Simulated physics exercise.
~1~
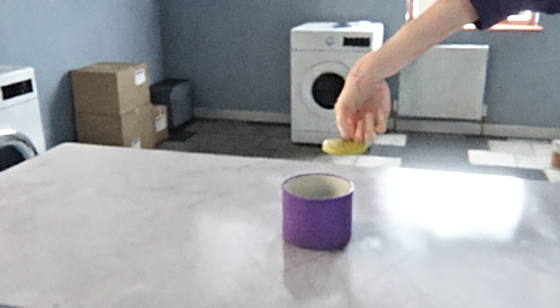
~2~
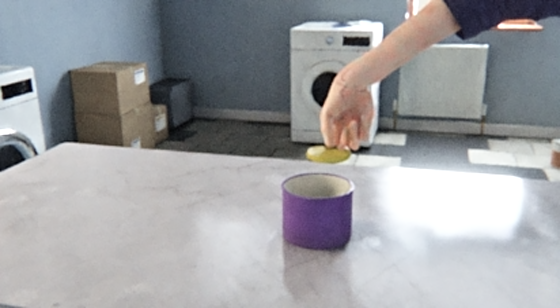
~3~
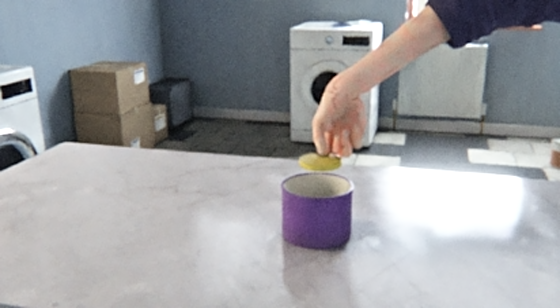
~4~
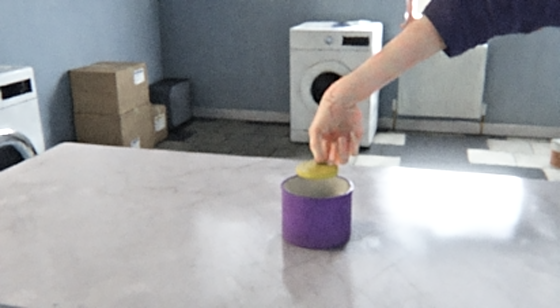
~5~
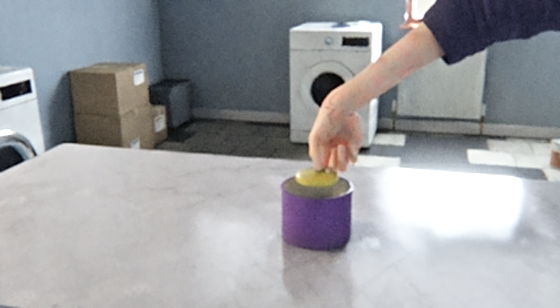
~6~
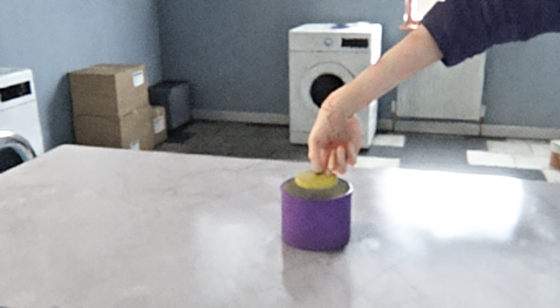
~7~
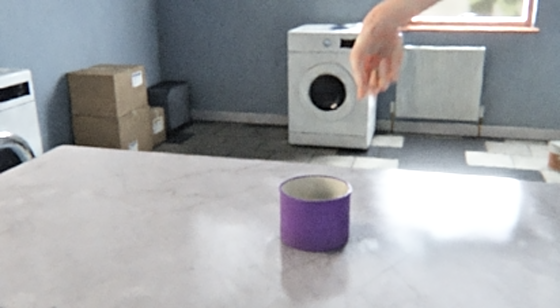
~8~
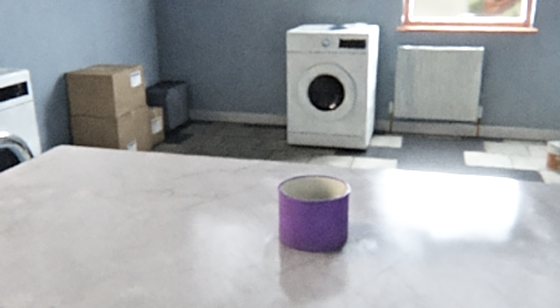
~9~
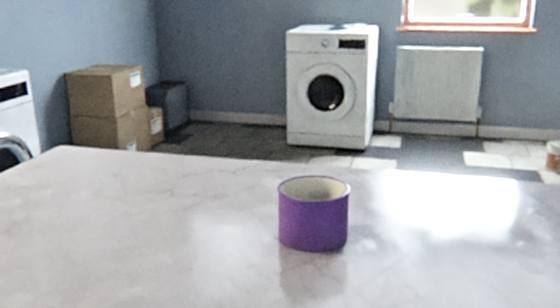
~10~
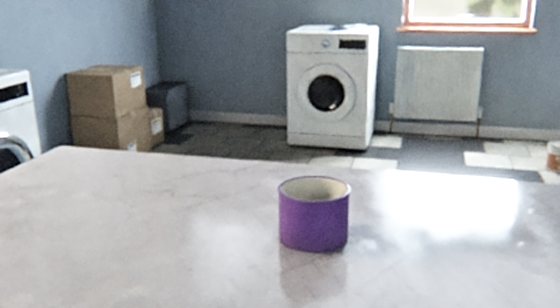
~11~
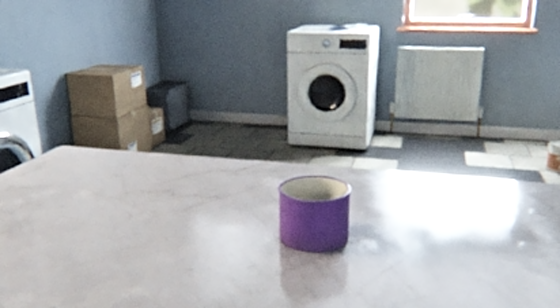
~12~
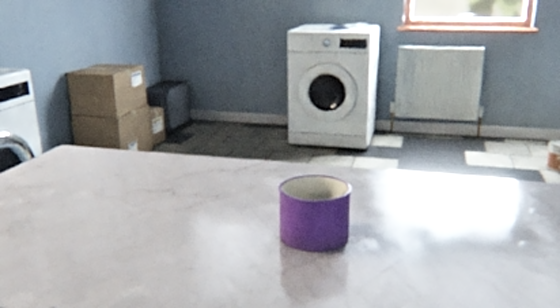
A hand lowers a yellow coaster onto a purple container, and it drops inside.
